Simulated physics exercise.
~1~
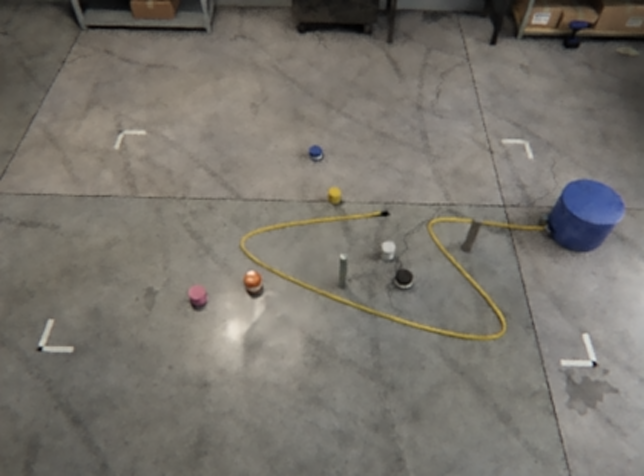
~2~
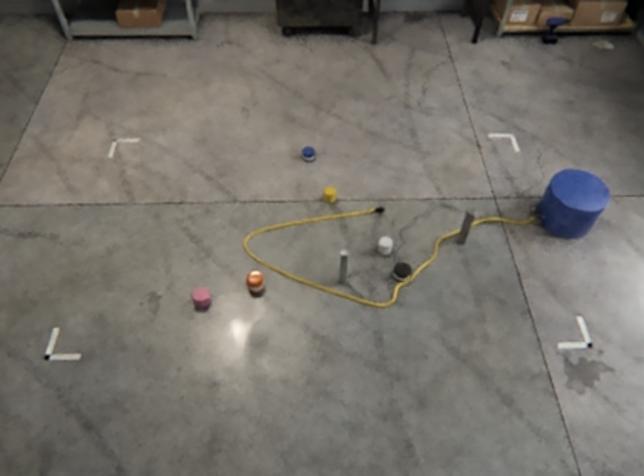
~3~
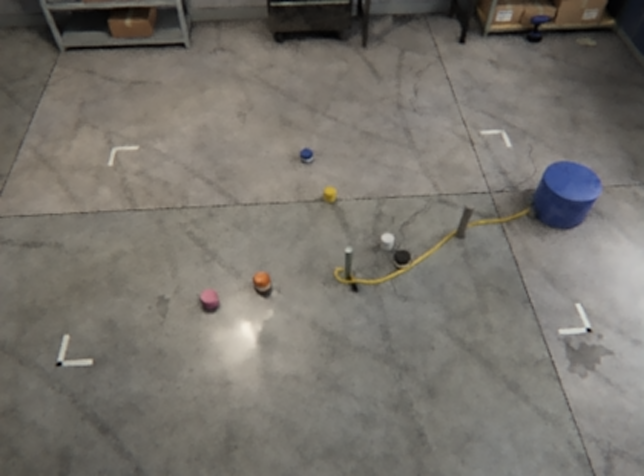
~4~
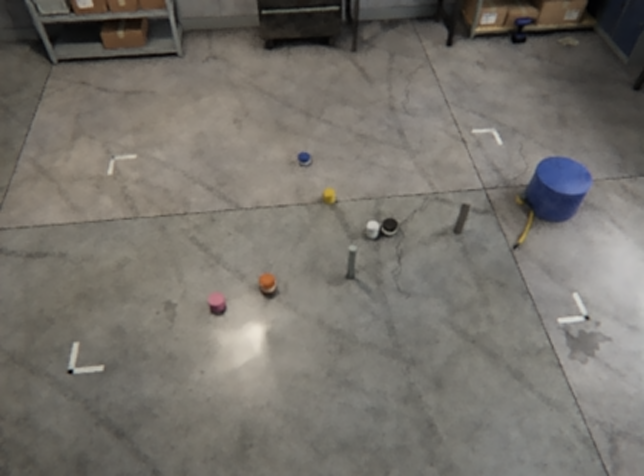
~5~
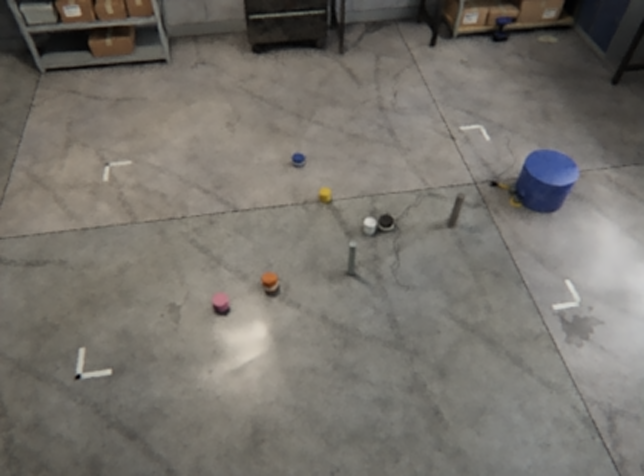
Yellow lead retracting toward a blue reel on a concrete floor, shifting the black and white canisters while other containers stay put.
